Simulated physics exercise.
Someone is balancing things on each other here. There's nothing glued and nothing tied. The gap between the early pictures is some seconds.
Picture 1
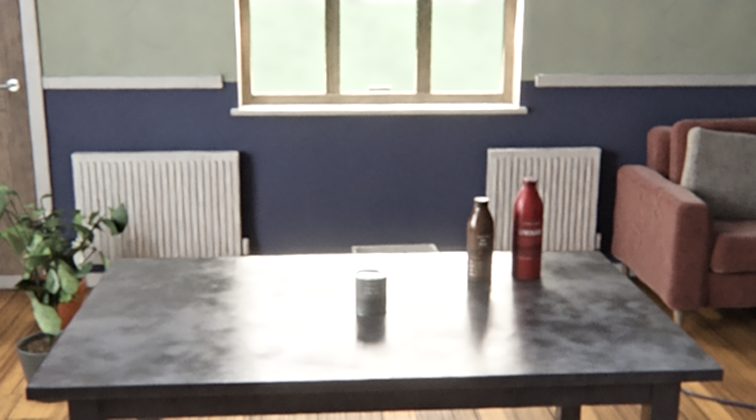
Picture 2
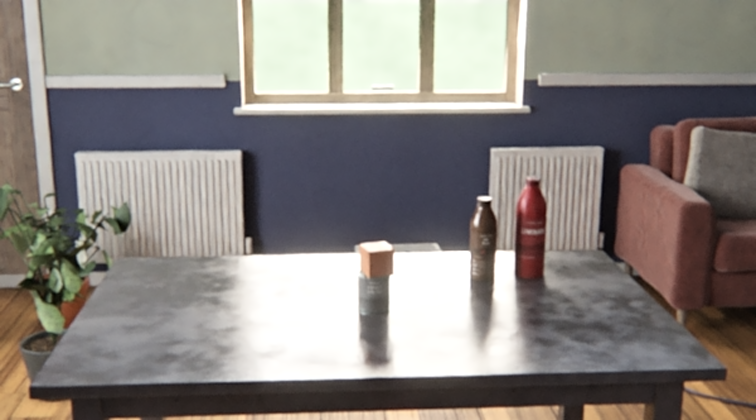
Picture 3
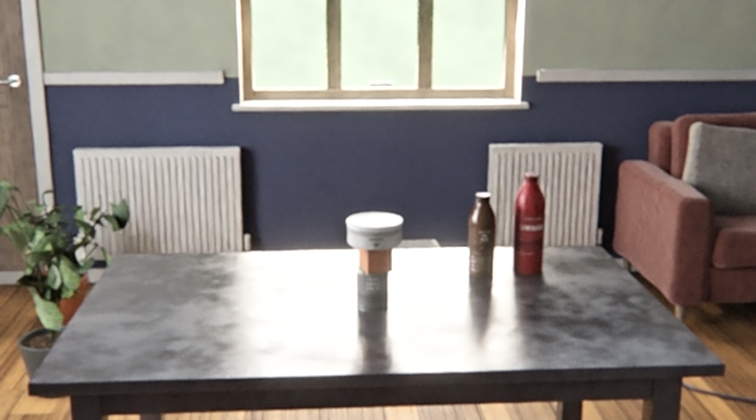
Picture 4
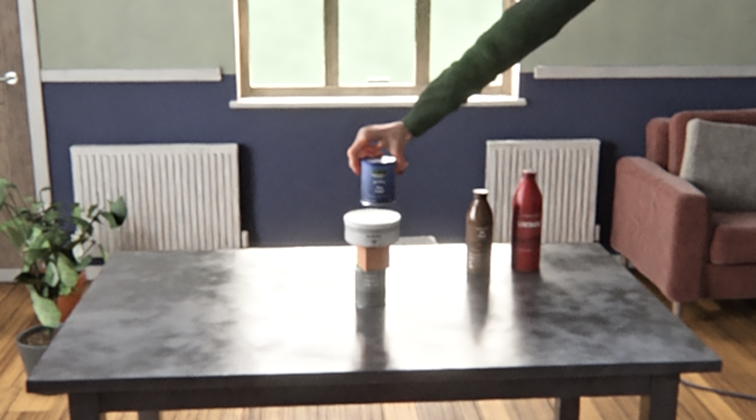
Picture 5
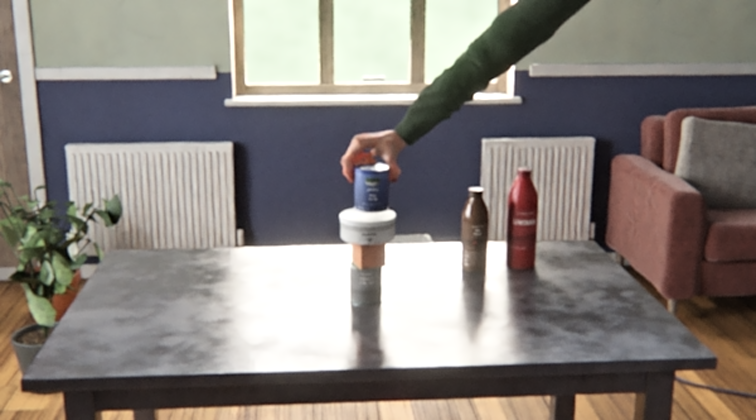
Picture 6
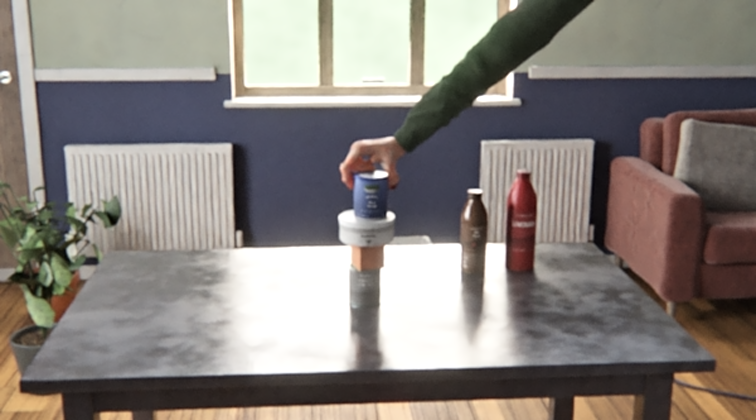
The clip shows a small grey can on a dark table beside two bottles, then an orange block and a wide grey pot stacked above it, before a green-sleeved arm lowers a blue pot onto the top, keeping hold.
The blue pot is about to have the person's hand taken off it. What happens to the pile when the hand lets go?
It stays balanced.
Then, 0.30 s later than the last frame, all is still.
Then, 0.70 s later than the last frame, blue pot resting near (371, 196).
When it is over, all 6 as before. End places, in pixels of the last picture, blue pot near (371, 196). The pile holds.
